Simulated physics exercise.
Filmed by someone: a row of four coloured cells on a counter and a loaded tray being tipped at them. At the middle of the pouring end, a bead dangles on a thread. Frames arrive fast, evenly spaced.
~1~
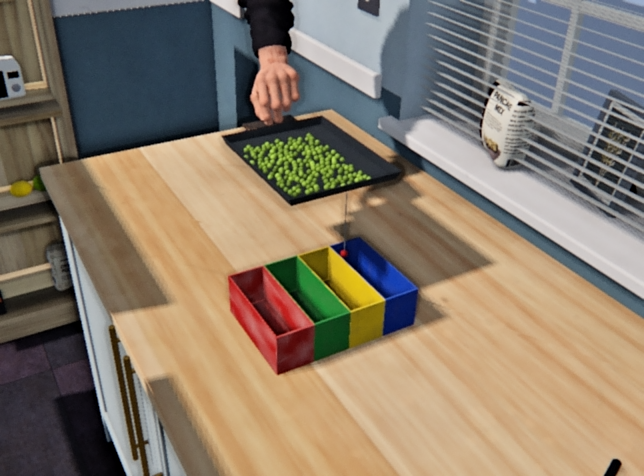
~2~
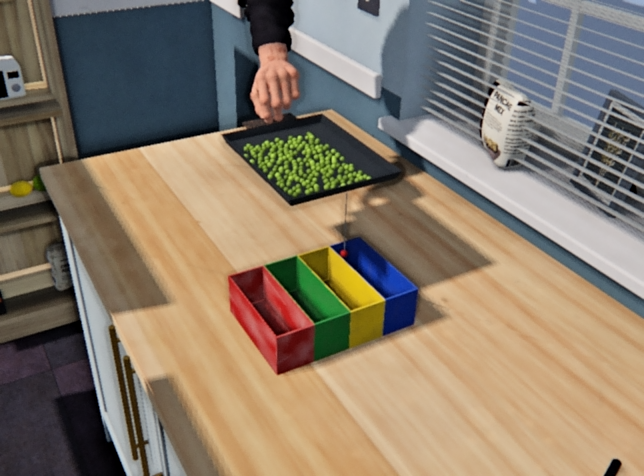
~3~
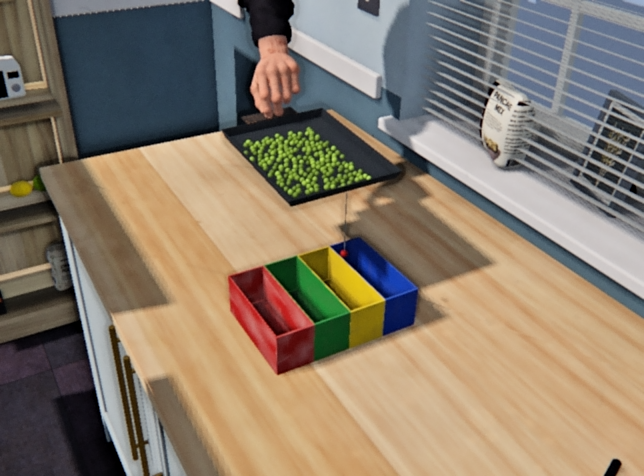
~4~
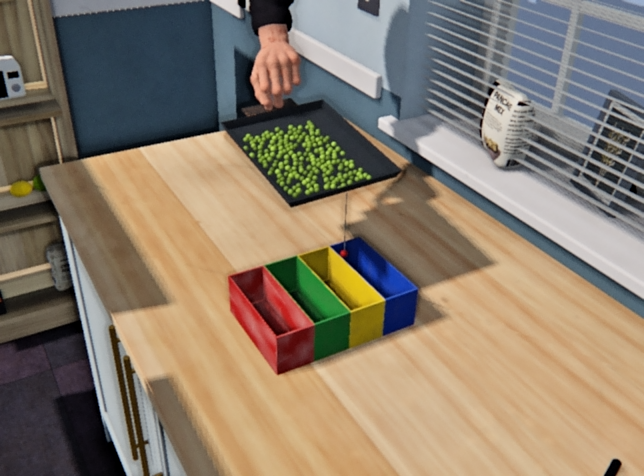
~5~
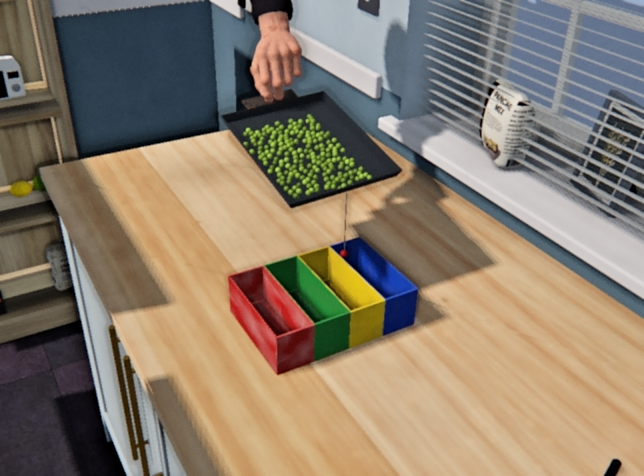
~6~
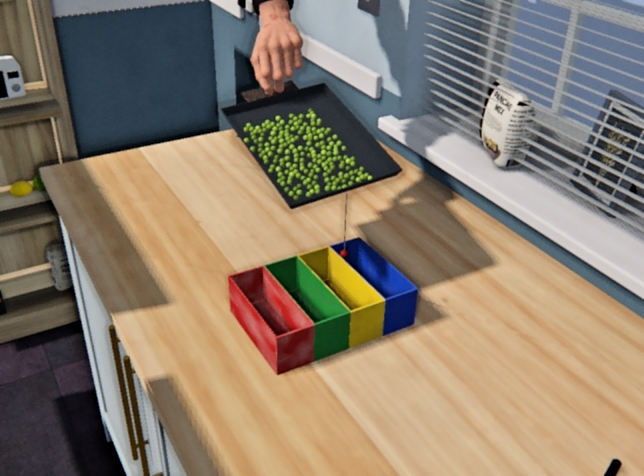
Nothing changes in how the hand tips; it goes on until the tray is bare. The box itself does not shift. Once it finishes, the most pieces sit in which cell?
In the green cell.
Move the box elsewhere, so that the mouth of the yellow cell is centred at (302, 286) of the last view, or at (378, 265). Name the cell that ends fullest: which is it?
So the first one goes to the cell in yellow and the second to that red cell.
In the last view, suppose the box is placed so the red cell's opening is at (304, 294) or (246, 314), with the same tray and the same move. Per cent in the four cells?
In order: 100 per cent and 100 per cent.
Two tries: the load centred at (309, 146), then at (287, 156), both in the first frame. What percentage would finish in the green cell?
The first start gives 50 percent and the second 60 percent.
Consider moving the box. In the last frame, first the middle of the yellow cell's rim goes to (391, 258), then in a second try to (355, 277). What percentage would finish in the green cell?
10 and 50 in a hundred.
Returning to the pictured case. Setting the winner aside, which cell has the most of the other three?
That one is the cell in yellow.
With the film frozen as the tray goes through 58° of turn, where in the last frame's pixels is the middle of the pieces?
Around (317, 190).
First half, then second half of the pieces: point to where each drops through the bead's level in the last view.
First close to (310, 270), next close to (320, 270).
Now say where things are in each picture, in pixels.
The first picture shows corners of the pouring end at (291, 197) and (396, 170), level; middle of the load at (302, 165), dried peas; bead on its thread at (344, 254); red cell at (295, 346); green cell at (332, 333); yellow cell at (367, 321); blue cell at (400, 309).
The second picture shows corners of the pouring end at (291, 197) and (396, 170), level; middle of the load at (302, 164).
The third picture shows corners of the pouring end at (291, 198) and (397, 170), tipped barely, lowest at the left corner; middle of the load at (302, 162).
The fourth picture shows corners of the pouring end at (291, 199) and (397, 169), tipped a little, lowest at the left corner; middle of the load at (302, 159).
The fifth picture shows corners of the pouring end at (292, 201) and (397, 169), tipped a little, lowest at the left corner; middle of the load at (302, 156).
The sixth picture shows corners of the pouring end at (292, 202) and (398, 168), tipped clearly, lowest at the left corner; middle of the load at (303, 154); red cell at (295, 346); green cell at (332, 333); yellow cell at (367, 321); blue cell at (400, 309).
Soon, tray tipped steeply; most on the tray; a stray few in the green cell; a stray few in the yellow cell; a stray few in the red cell; a small part falling or outside the box.
A while on, tray tipped right over; about half in the green cell; about a third in the yellow cell; a small part in the red cell; a small part in the blue cell; a small part falling or outside the box.
Towards the end, tray tipped past a quarter turn; about half in the green cell; about a third in the yellow cell; a small part in the red cell; a small part in the blue cell; a stray few falling or outside the box.
Finally, tray tipped past a quarter turn; about half in the green cell; about a third in the yellow cell; a small part in the red cell; a small part in the blue cell; a stray few outside the box.
